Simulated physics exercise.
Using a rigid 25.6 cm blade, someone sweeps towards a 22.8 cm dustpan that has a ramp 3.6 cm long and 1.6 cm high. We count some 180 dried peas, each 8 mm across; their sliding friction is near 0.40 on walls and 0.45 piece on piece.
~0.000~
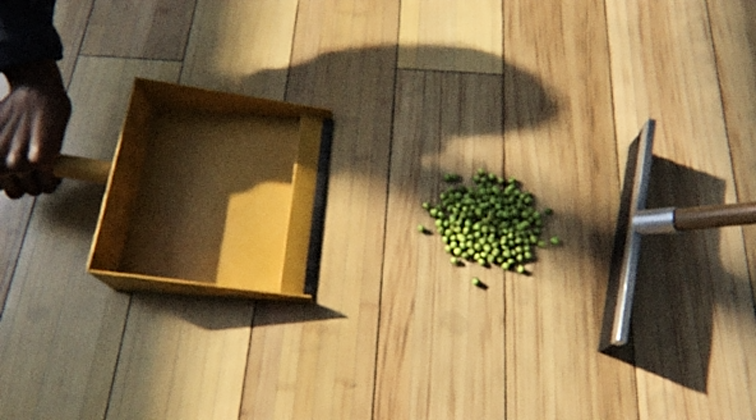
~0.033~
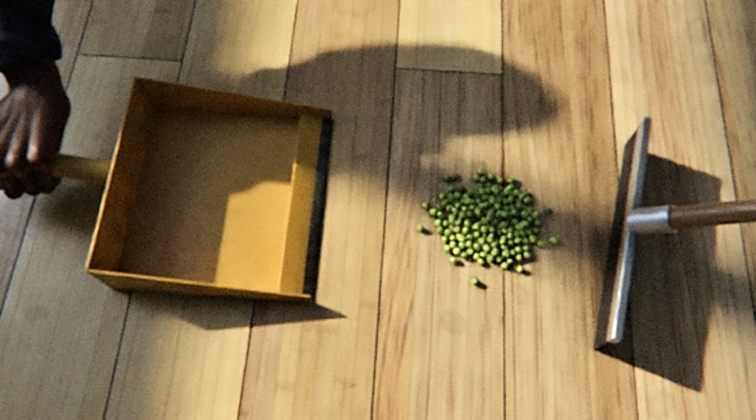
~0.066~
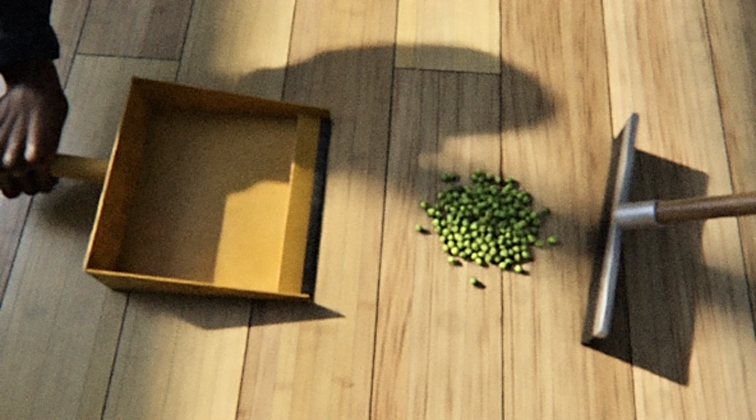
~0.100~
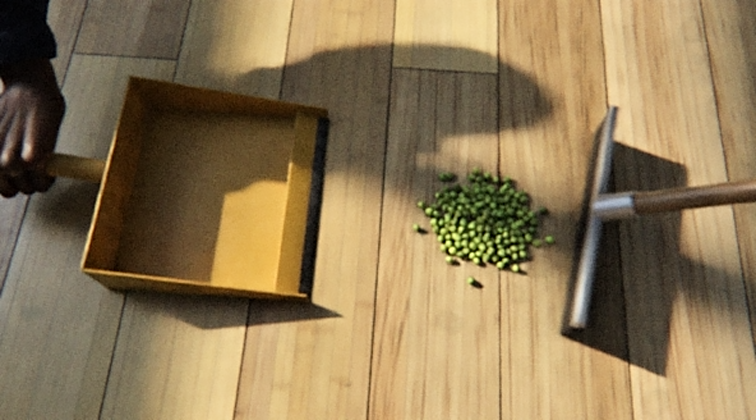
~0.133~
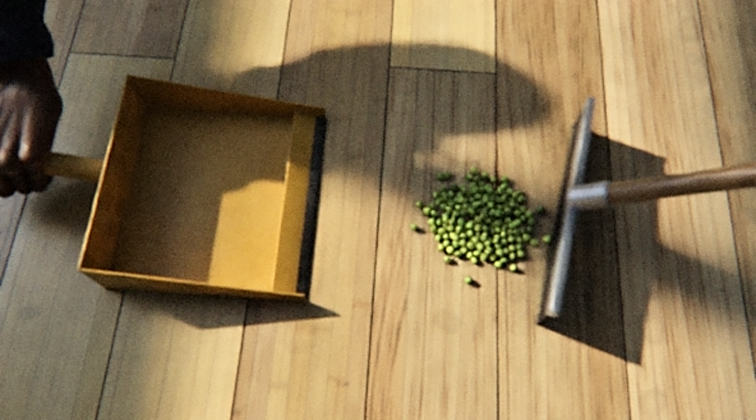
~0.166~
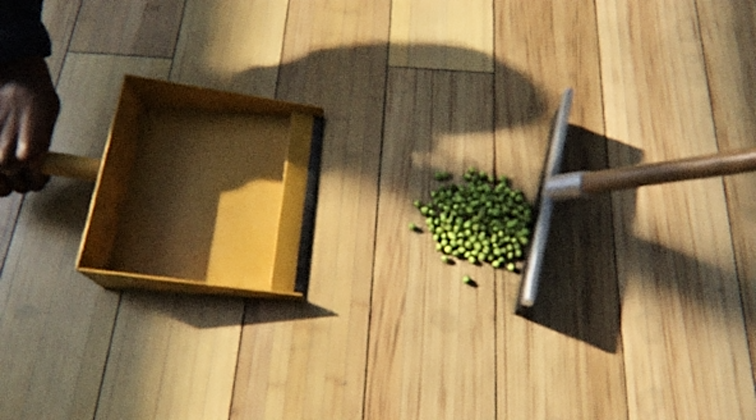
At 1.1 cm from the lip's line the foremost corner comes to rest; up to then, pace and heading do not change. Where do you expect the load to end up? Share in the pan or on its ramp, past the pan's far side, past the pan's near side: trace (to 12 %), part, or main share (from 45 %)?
In the pan or on its ramp part, past the pan's far side part, past the pan's near side trace.
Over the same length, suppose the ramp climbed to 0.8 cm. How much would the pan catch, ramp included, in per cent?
Something like 30 per cent, ramp included.
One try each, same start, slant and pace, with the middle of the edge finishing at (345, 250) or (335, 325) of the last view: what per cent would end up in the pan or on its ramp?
About 15 and 5 per cent.
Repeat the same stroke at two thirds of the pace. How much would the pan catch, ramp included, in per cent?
Then around 20 per cent.
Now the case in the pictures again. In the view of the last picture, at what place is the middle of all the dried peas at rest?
My guess is close to (320, 152).
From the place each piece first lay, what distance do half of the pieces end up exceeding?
Roughly 20 cm.
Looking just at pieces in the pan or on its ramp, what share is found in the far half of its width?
Estimate: Close to 80 %.
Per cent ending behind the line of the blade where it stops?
My guess is close to 10 per cent.
Then, at 0.33 s, middle of the blade 15 cm from the lip; 0 % over the lip, far side 0 %, near side 0 %.
After 0.45 s, middle of the blade 6 cm from the lip; 0 % over the lip, far side 15 %, near side 0 %.
After 0.69 s, middle of the blade 4 cm from the lip; 25 % over the lip, far side 25 %, near side 5 %.
At rest (1.6 s), pan 20 %, far side 25 %, near side 5 %, in front of the lip or behind the blade 50 %.
